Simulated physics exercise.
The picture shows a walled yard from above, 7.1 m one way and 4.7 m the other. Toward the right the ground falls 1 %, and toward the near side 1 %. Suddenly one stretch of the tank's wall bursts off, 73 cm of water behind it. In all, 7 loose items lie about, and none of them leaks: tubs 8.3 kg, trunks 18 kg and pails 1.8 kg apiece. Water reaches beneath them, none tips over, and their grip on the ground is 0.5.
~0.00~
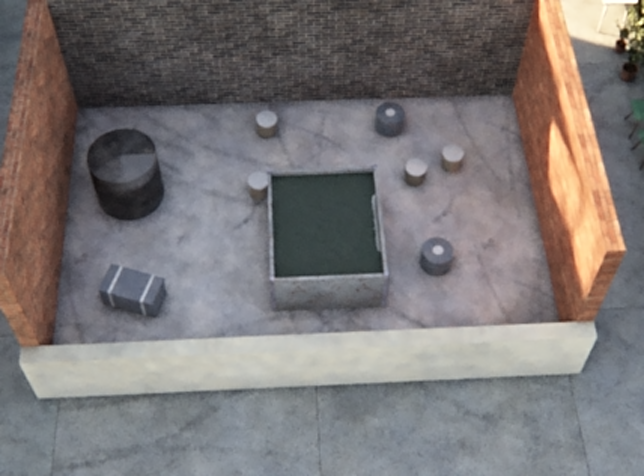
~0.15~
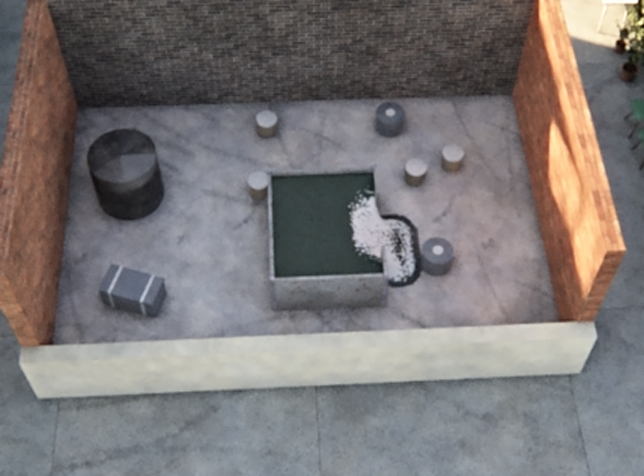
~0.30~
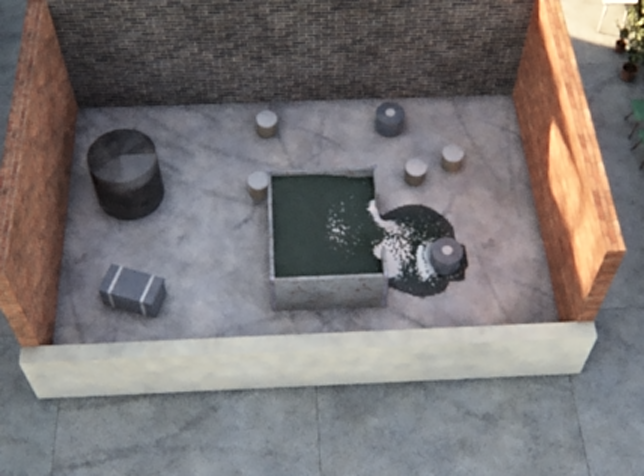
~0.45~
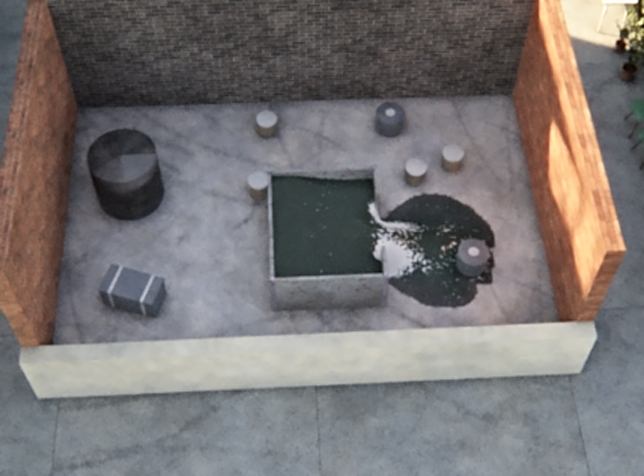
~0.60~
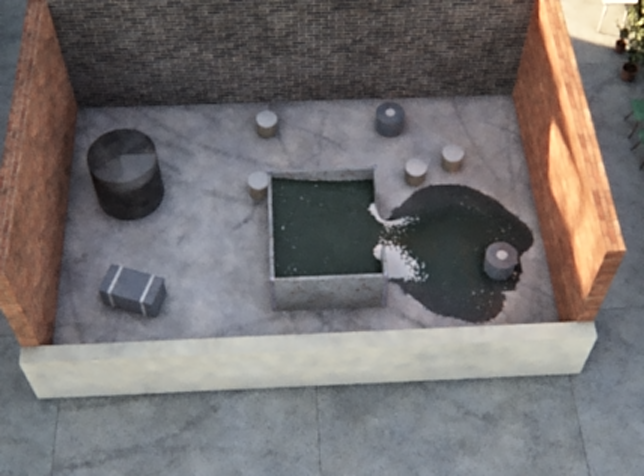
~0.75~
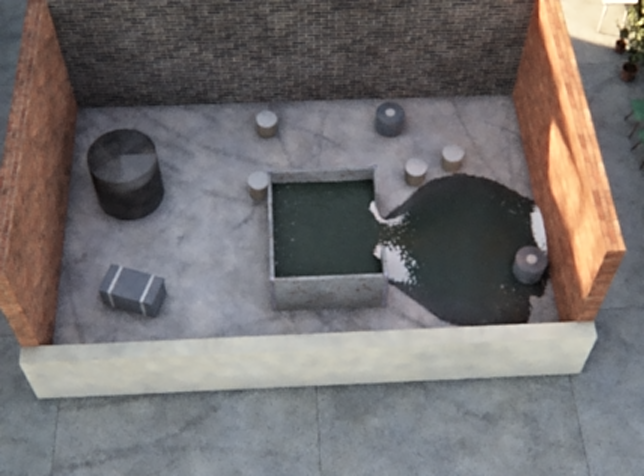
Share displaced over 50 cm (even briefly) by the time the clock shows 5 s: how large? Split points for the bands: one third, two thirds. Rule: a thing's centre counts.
My bet is the share lands in the middle.
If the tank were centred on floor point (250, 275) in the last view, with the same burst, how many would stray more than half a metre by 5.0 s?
Result: 4 of them.
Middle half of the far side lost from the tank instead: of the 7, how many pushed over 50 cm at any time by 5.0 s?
So the tally would be 3.
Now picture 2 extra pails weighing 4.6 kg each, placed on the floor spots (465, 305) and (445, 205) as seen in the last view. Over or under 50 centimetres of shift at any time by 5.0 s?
Taking them in turn, the first is above the mark and the second above the mark.
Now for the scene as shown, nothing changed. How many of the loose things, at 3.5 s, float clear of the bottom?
I'd say 1 of them.
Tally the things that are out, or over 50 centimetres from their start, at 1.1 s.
Answer: 1.
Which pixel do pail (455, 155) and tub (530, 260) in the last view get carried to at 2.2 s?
Near (455, 111) and (526, 309).
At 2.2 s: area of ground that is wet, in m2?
About 11.5 m2 is covered.
After 1.1 s 1 of 7 are over 50 cm from their spots; 1 afloat.
After 2.2 s 2 of 7 are over 50 cm from their spots; 1 afloat.
After 3.5 s 2 of 7 are over 50 cm from their spots; 1 afloat.
After 5.0 s 4 of 7 are over 50 cm from their spots, and 4 have been at some point; 1 afloat.
